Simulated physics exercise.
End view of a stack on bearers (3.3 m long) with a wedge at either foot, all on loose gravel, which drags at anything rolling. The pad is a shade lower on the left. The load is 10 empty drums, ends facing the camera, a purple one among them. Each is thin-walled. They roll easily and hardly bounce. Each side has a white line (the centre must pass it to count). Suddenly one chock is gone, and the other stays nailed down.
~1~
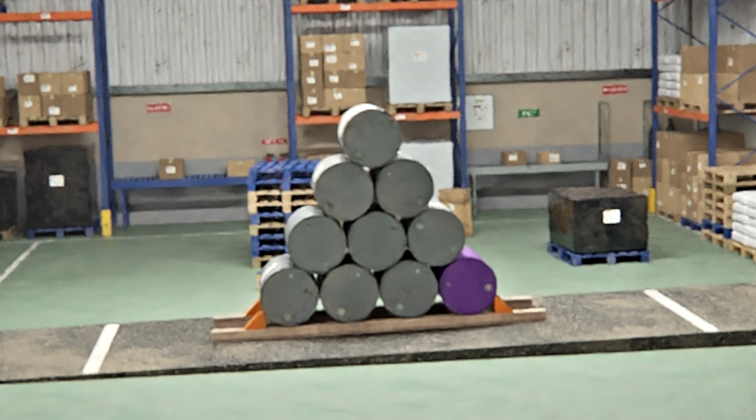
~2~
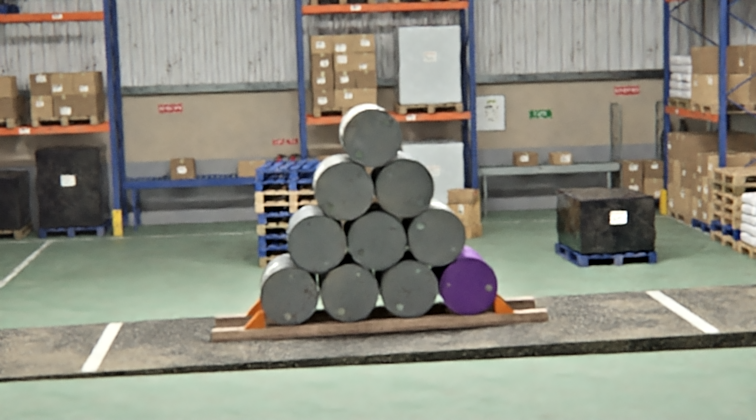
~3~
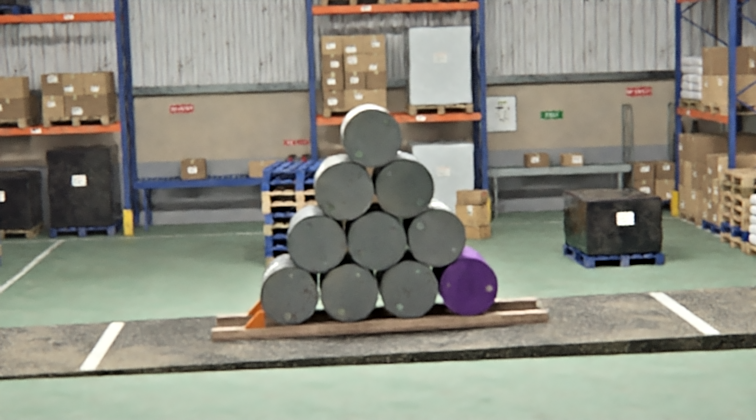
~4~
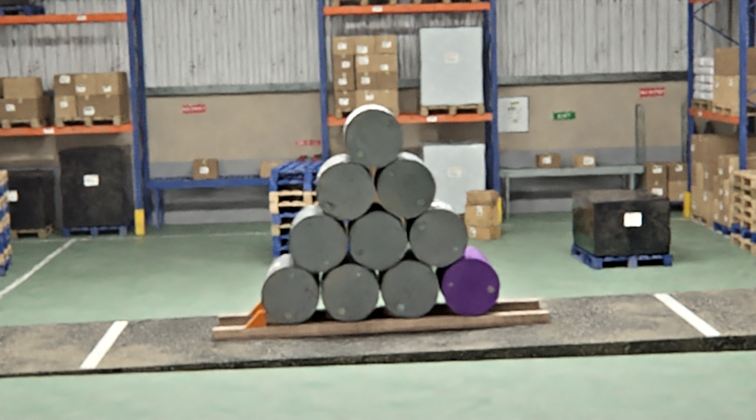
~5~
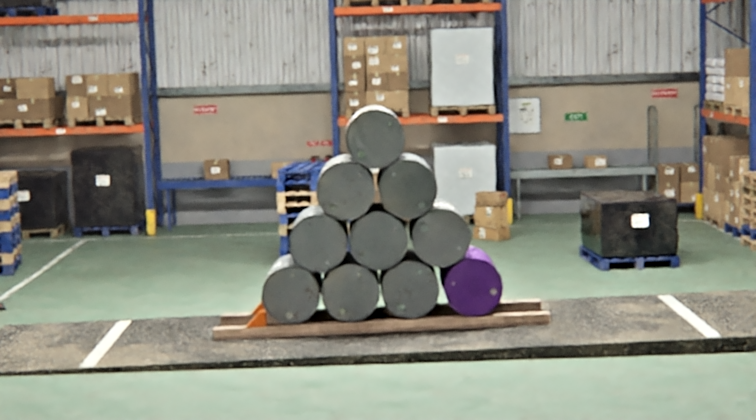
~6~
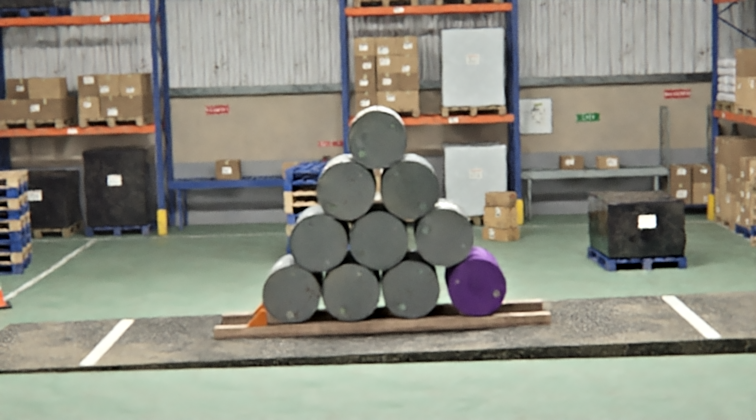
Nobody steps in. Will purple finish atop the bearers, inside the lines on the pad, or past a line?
Purple comes to rest past a line.
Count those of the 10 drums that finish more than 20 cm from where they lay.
7 of them.
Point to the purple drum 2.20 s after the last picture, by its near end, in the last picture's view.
Near (710, 289).
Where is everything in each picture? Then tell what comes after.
Purple at (468, 286); both chocks in; lines at (100, 351) and (683, 313); the pad is a shade lower on the left; 4 of the 10 form the bottom row, in the first picture.
Purple at (469, 286), in the second picture.
Purple at (469, 287); right chock gone, in the third picture.
Purple at (471, 287), in the fourth picture.
Purple at (474, 287), in the fifth picture.
Purple at (477, 287); lines at (105, 344) and (693, 319), in the sixth picture.
Then, 1.0 s after the last picture, purple is off the bearers, 125 cm short of the right line, rolling right; 0 past a line.
Then, 2.2 s after the last picture, purple is past the right line; 1 past a line.
At rest (8.1 s after the last picture), purple is past the right line; 1 past a line.
